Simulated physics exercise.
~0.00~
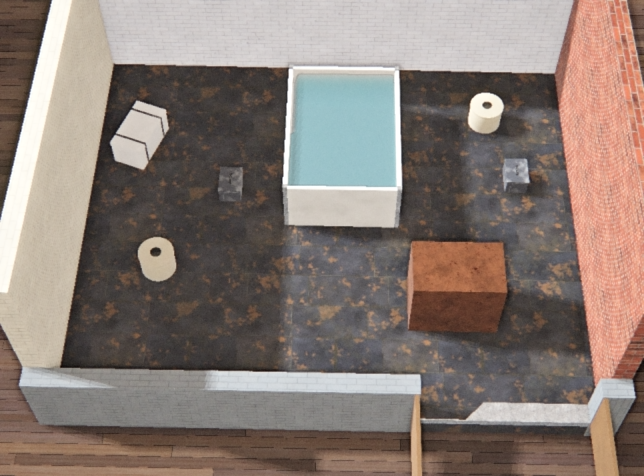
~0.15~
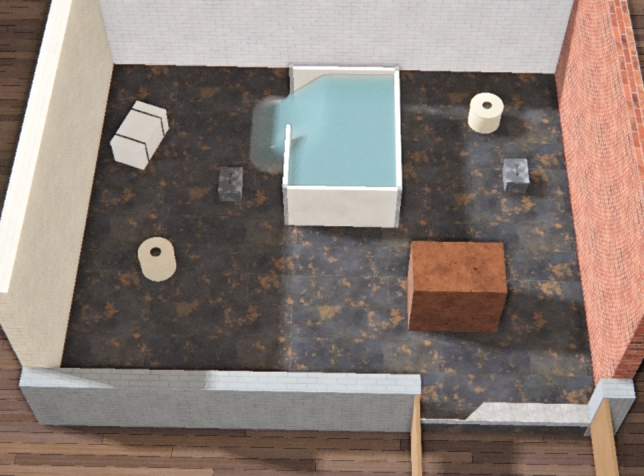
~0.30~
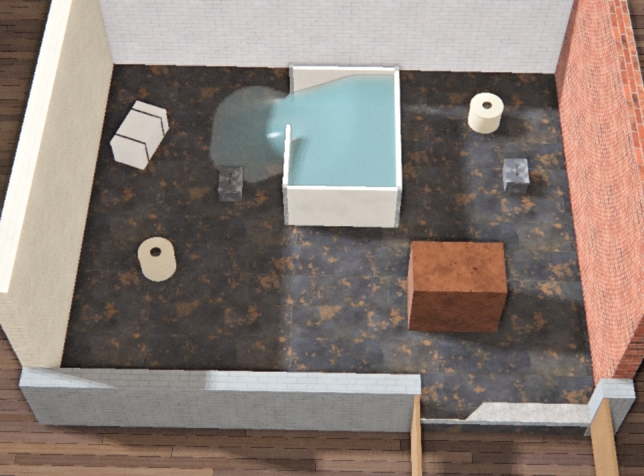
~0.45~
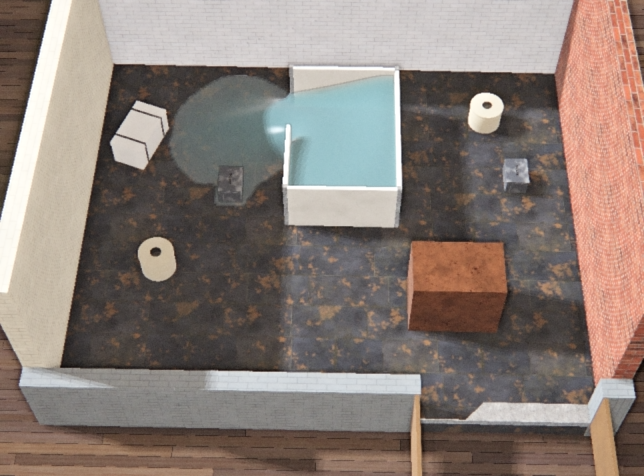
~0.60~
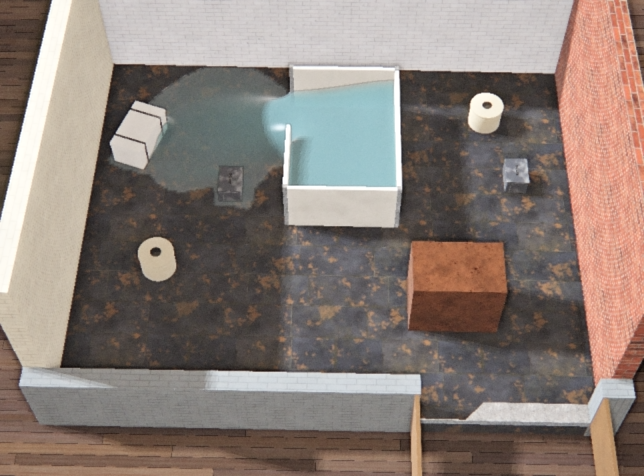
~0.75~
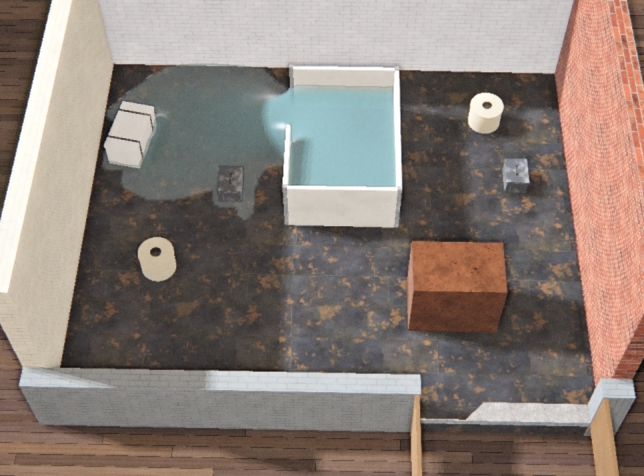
The clip opens on a walled yard with a still, open tank of blue water among scattered blocks and cylinders. Part of the tank's left side gives way, and water pours out leftward, spreading across the dark floor around a small grey block before reaching a white box, which shifts slightly left.
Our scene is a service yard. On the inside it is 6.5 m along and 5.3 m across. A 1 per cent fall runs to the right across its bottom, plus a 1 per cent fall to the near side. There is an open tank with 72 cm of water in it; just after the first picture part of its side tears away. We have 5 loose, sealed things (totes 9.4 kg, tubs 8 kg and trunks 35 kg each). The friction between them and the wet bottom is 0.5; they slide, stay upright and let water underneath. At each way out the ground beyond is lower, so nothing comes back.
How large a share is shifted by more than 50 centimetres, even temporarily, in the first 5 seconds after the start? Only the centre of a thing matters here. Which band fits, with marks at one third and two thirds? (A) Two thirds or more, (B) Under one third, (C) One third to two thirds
One third to two thirds.
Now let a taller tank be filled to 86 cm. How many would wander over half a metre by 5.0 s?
Under that setup the answer is 2.
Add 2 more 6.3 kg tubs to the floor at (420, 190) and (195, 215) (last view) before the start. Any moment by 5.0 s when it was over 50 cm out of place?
Below, above.
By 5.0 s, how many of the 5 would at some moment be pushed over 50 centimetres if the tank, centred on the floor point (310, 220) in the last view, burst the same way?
Then 3.
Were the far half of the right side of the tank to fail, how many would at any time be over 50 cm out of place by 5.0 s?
In that case the number is 2.
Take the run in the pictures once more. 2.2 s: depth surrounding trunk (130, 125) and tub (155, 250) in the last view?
Some 27 cm at the first, some 1 cm at the second.
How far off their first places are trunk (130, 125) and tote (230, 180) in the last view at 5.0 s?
Going in order, that's 350 cm for one and 5 cm for the other.
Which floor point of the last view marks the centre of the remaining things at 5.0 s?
Around (351, 233).
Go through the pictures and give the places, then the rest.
In the first picture, a trunk at (138, 126), on the bottom; a tote at (230, 179), on the bottom; 2.9 m2 under water; 0 of 5 have shifted.
In the second picture, a trunk at (138, 126) rests on the ground; a tote at (230, 179) rests on the ground; water covers 3.5 m2; 0 of 5 have shifted.
In the third picture, a trunk at (138, 126) rests on the ground; a tote at (230, 179) rests on the ground; water covers 4.5 m2; 0 of 5 have shifted.
In the fourth picture, a trunk at (138, 126) rests on the ground; a tote at (230, 179) rests on the ground; water covers 5.5 m2; 0 of 5 have shifted.
In the fifth picture, a trunk at (137, 126) rests on the ground; a tote at (230, 179) rests on the ground; water covers 6.6 m2; 0 of 5 have shifted.
In the sixth picture, a trunk at (129, 125), on the bottom, 13 cm from its start; a tote at (230, 179) rests on the ground; 7.5 m2 under water; 1 of 5 have shifted.
After 1.1 s 0 of 5 are over 50 cm from their spots; 0 afloat.
After 2.2 s 0 of 5 are over 50 cm from their spots; 1 afloat.
After 3.5 s 2 of 5 are over 50 cm from their spots; 0 afloat.
After 5.0 s 2 of 5 are over 50 cm from their spots, and 2 have been at some point; 1 afloat.
